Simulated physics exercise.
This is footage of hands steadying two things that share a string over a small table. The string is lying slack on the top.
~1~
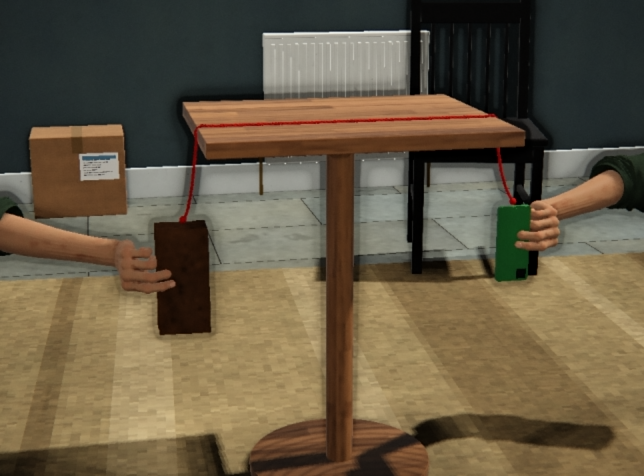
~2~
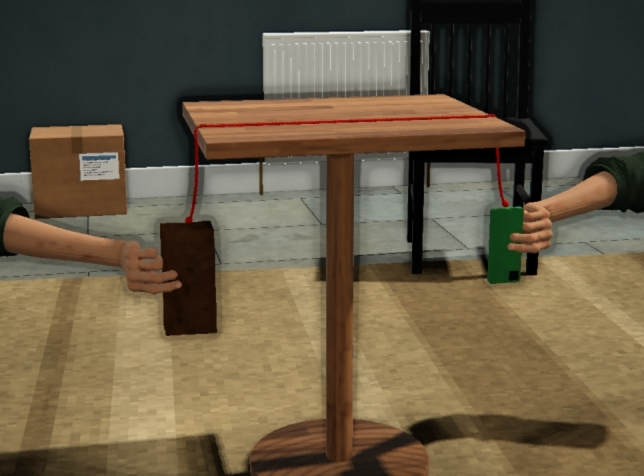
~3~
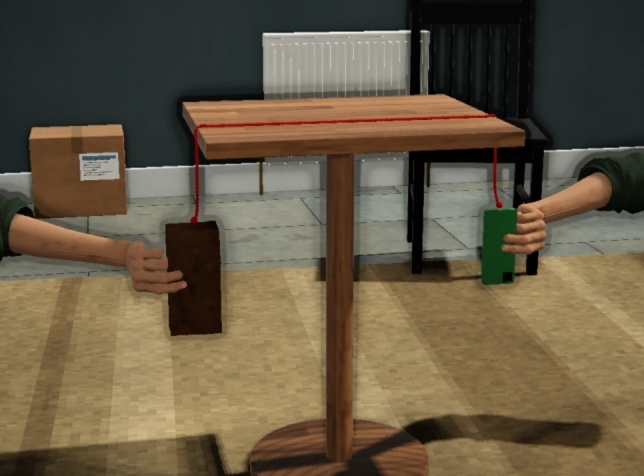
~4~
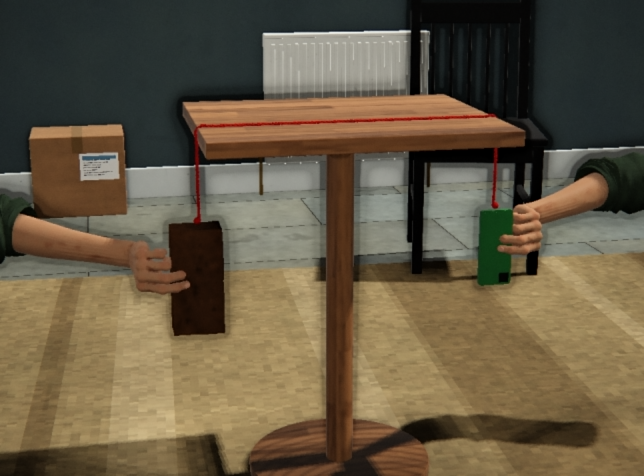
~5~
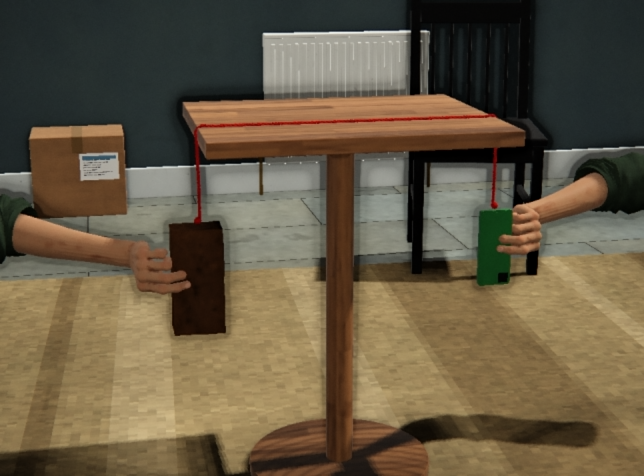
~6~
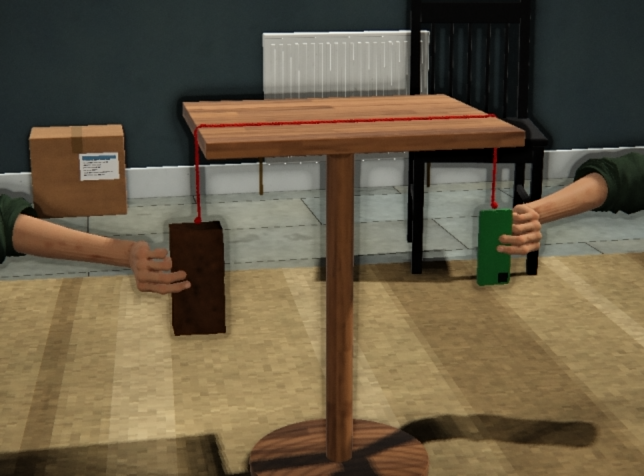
Two hands reach in from the left and right edges of a room with a dark wall and a tan patterned floor, seen from a fixed, slightly raised view. The left holds a dark brown brick and the right a green phone, joined by a red string across a small wooden table, with a cardboard box, white radiator and black chair behind. Both hands shift their objects slightly inward, then stay still.
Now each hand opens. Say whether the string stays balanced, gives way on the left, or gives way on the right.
The string gives way on the left.
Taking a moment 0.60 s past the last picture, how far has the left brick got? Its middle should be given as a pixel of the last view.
I'd put it close to (212, 448).
Then, 0.60 s later than the last view, left brick down on the floor near (212, 448); right phone pulled up onto the top near (403, 26).
Then, 1.12 s later than the last view, left brick down on the floor near (217, 445); right phone higher near (160, 239).
Finally, left brick down on the floor near (221, 450); right phone down on the floor. The string sinks on the left side.
